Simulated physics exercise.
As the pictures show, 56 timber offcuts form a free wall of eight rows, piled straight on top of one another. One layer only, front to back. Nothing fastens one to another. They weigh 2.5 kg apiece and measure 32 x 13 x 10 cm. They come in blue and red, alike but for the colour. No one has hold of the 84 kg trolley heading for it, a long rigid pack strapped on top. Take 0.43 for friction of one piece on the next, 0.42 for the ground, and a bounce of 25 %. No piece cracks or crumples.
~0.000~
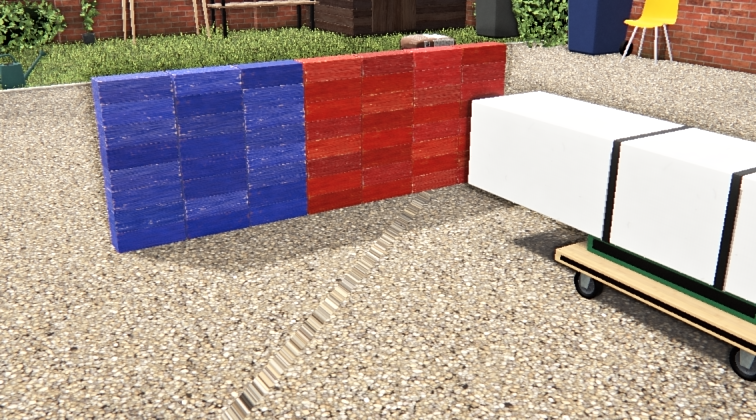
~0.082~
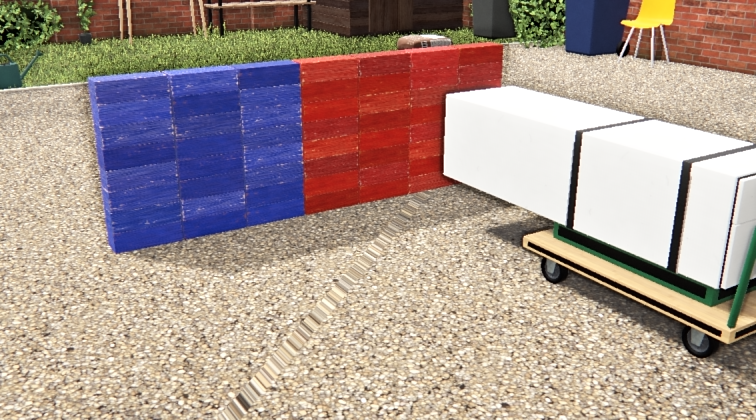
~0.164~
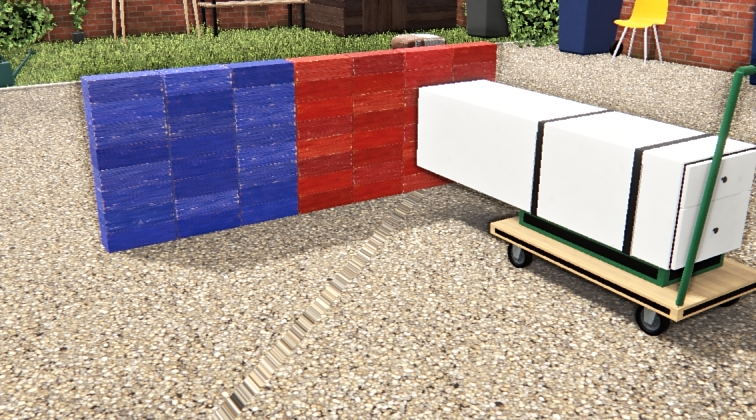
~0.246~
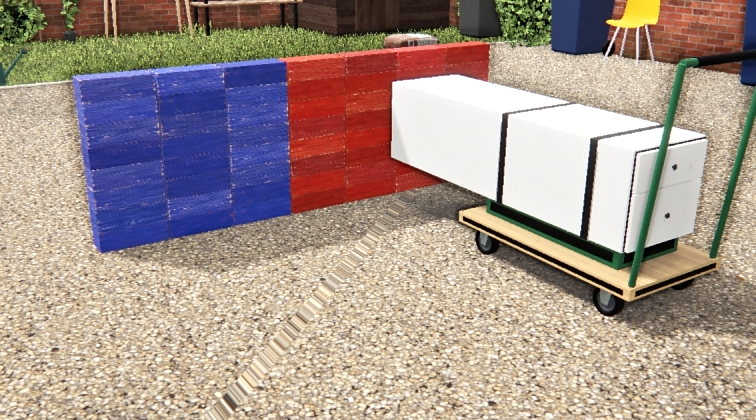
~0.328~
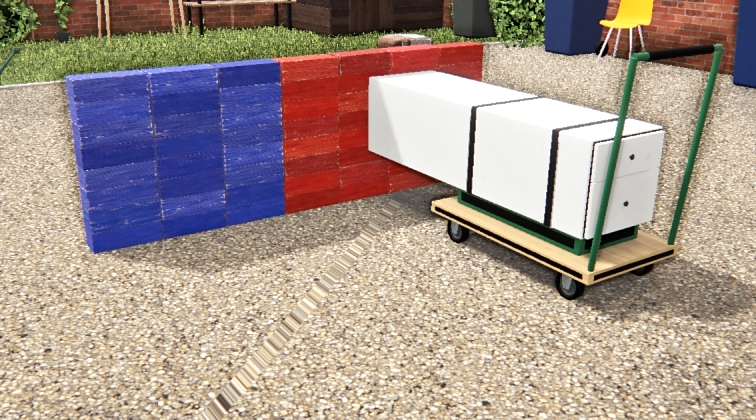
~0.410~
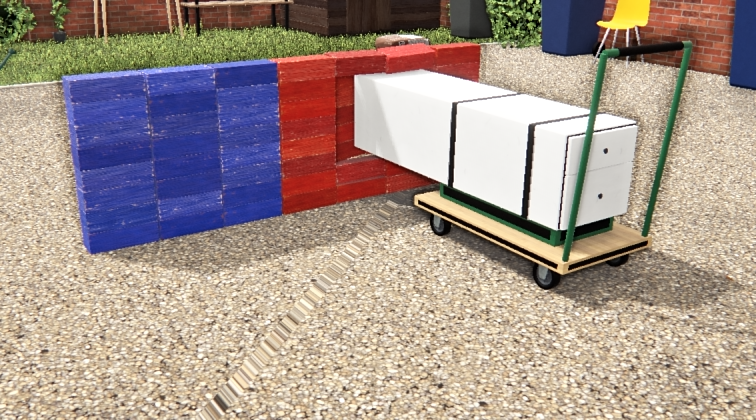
Trolley loaded with a long white block rolling leftward across gravel and pushing into the red end of a blue-and-red wall.
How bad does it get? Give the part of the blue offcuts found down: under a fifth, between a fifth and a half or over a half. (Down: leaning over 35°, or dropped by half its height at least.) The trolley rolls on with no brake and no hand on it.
The part is under a fifth.
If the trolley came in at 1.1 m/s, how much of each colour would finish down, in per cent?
Then red 50, blue 0 per cent.
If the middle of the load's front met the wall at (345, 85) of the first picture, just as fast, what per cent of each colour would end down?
Then red 40, blue 0 per cent.
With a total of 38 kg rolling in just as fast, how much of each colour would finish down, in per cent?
In that case red 60, blue 0 per cent.
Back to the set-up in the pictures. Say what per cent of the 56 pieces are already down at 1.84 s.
25 per cent by then.
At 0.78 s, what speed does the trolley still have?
Near 1.3 m/s.
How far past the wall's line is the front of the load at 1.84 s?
About 135 cm past it.
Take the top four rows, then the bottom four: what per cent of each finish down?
From the top 40, from the bottom 30 per cent.
After 0.78 s, load 65 cm past the wall's line, still rolling; none of the 24 blue offcuts down (11 of 56 in all colours); top blue offcut unmoved; top red offcut on its side.
After 1.84 s, load 1.37 m past the wall's line, still rolling; none of the 24 blue offcuts down (13 of 56 in all colours); top blue offcut unmoved; top red offcut 71 cm lower.
At rest (4.5 s), load 1.60 m past the wall's line, stopped; none of the 24 blue offcuts down (19 of 56 in all colours); top blue offcut unmoved; top red offcut 71 cm lower. That is 0 per cent. As the last picture would show them, middles, top blue offcut near (242, 74), top red offcut near (250, 177).
